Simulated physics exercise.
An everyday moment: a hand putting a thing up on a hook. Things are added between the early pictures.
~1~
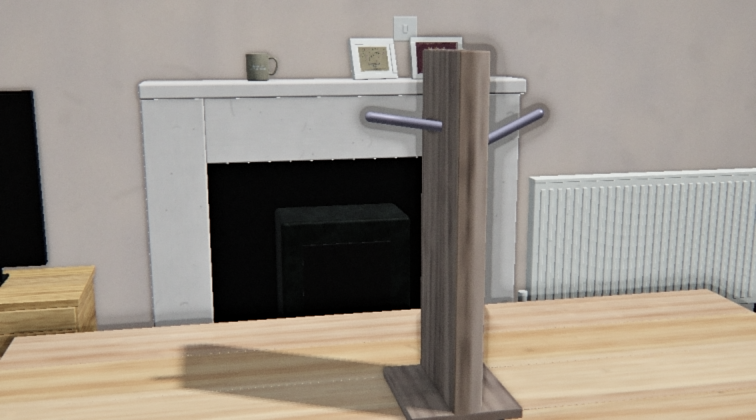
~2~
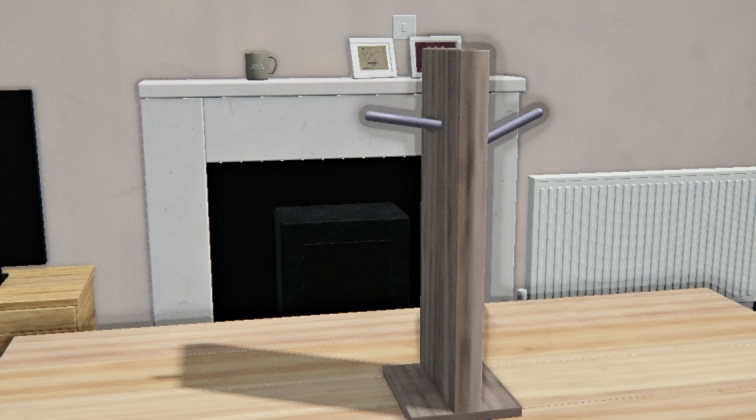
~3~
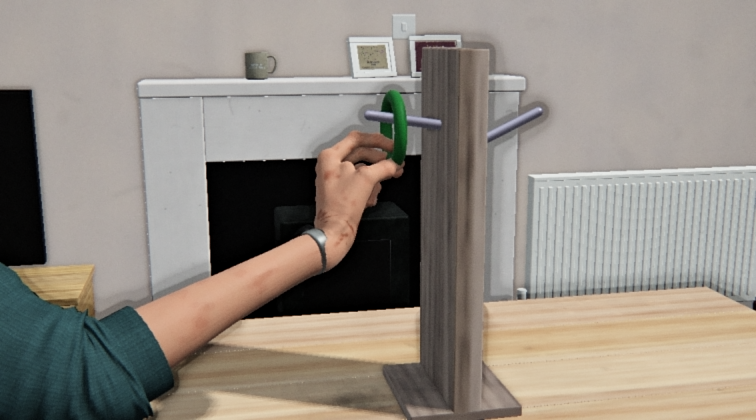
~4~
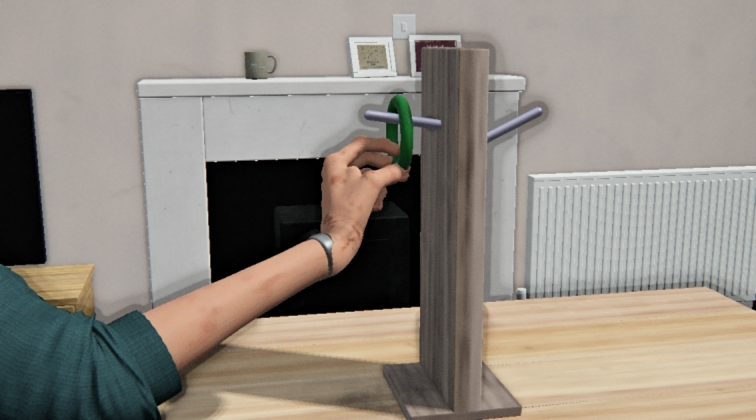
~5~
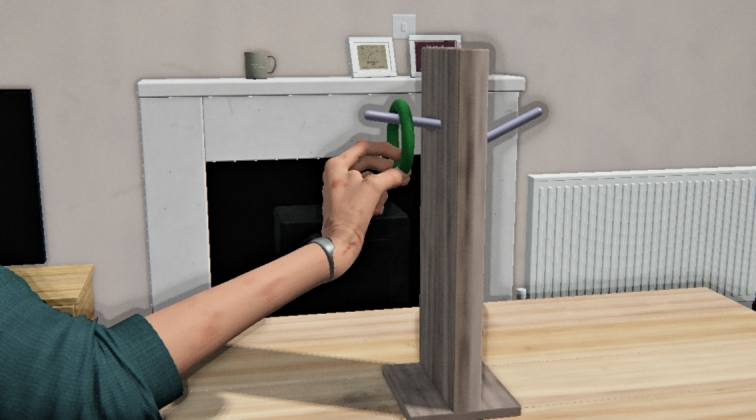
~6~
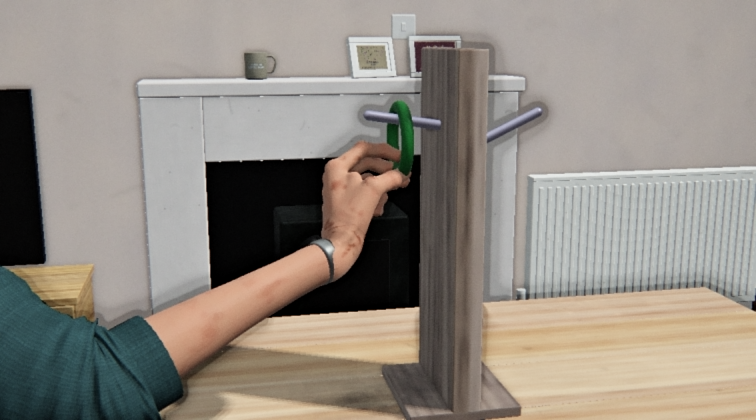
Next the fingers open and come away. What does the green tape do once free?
Here the green tape hangs there.
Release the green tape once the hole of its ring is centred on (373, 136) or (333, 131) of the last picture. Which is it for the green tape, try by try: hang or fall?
In turn it stays up; drops to the table.
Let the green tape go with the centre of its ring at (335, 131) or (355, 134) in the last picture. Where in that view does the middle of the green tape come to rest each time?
Close to (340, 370) and (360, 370).
Then, 0.18 s on from there, green tape at rest near (400, 141).
In the end, the green tape remains hooked, near (401, 141).
